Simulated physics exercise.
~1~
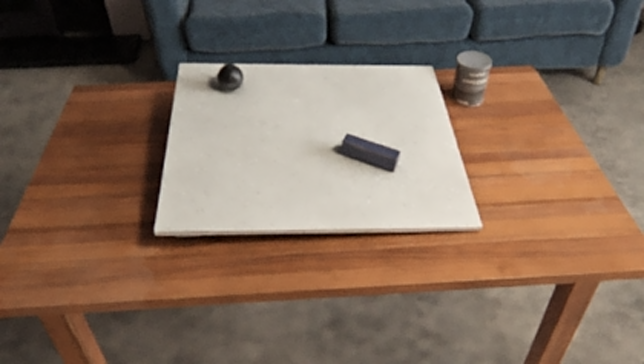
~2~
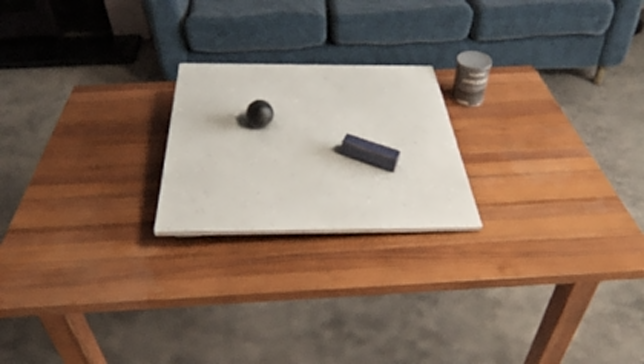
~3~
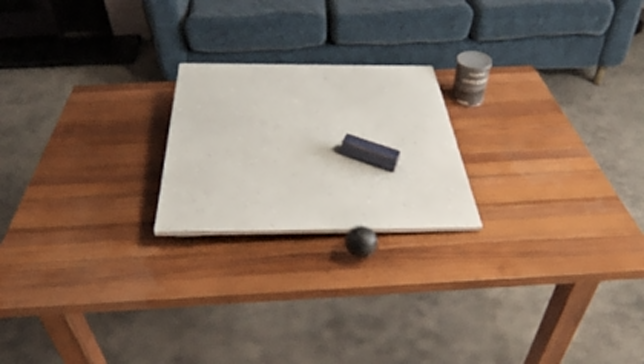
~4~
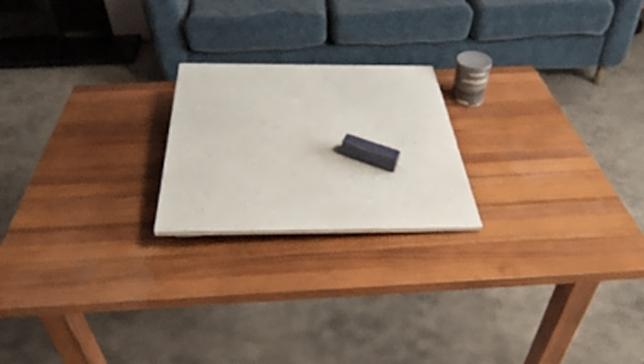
A black ball rolls down a tilted white board and drops off its near edge.
